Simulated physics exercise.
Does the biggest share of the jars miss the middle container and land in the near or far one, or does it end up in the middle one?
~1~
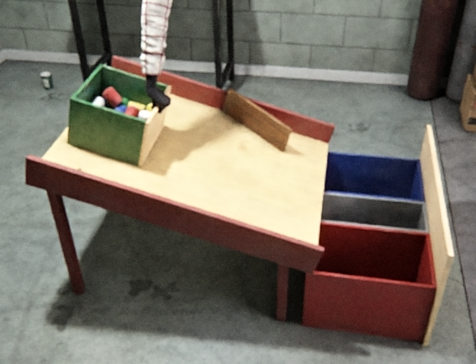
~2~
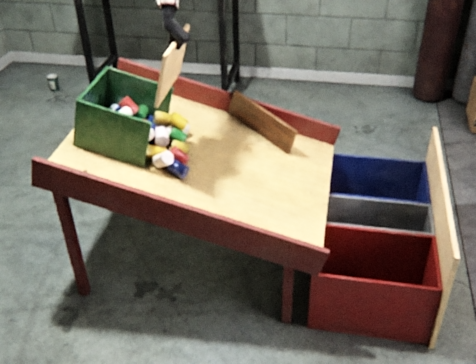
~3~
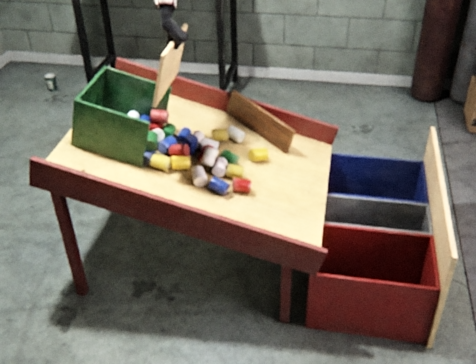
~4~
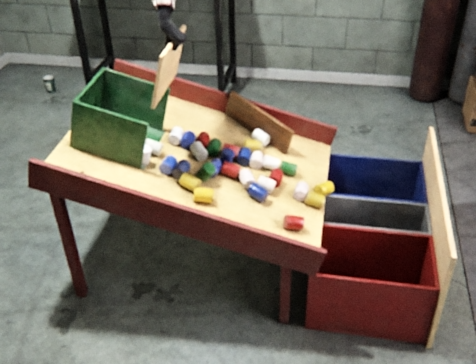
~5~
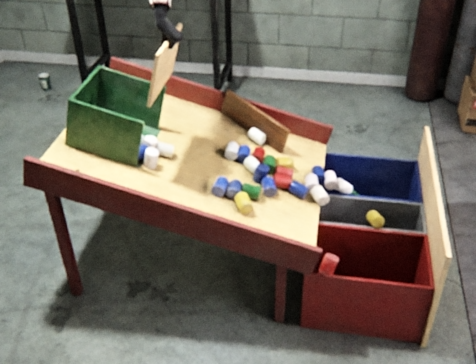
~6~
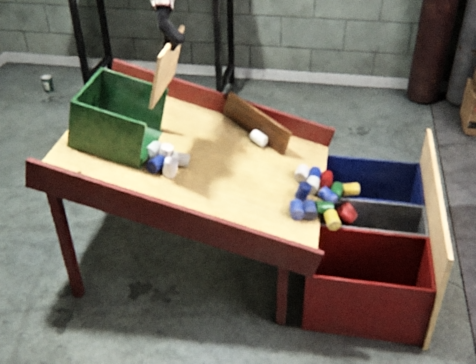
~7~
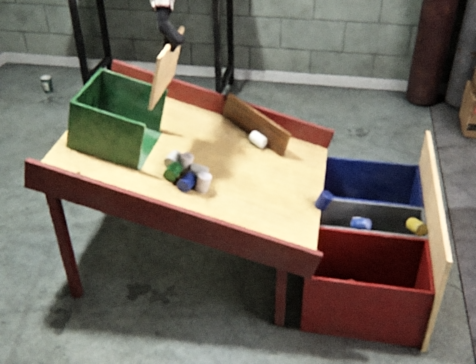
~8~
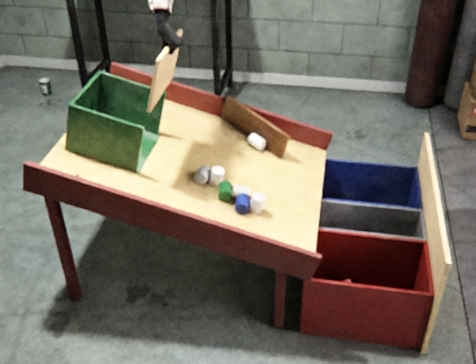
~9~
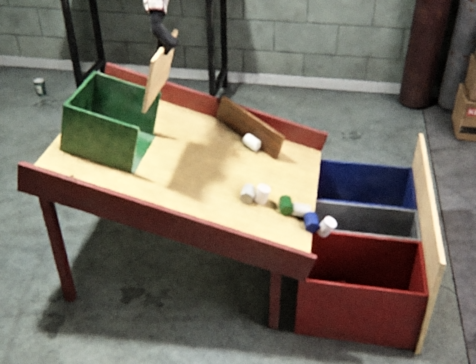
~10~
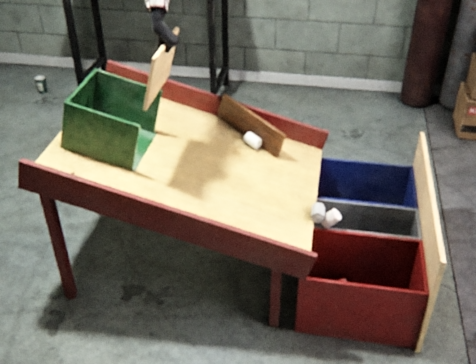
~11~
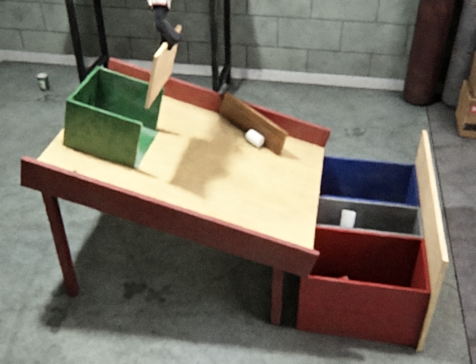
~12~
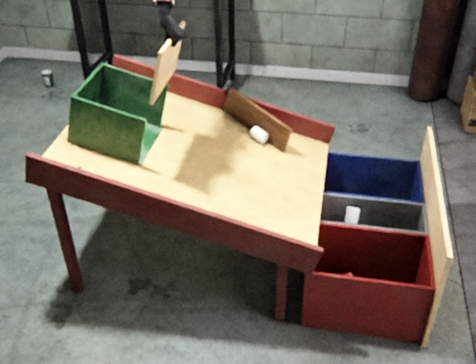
The biggest share ends up in the middle container, the grey tub.
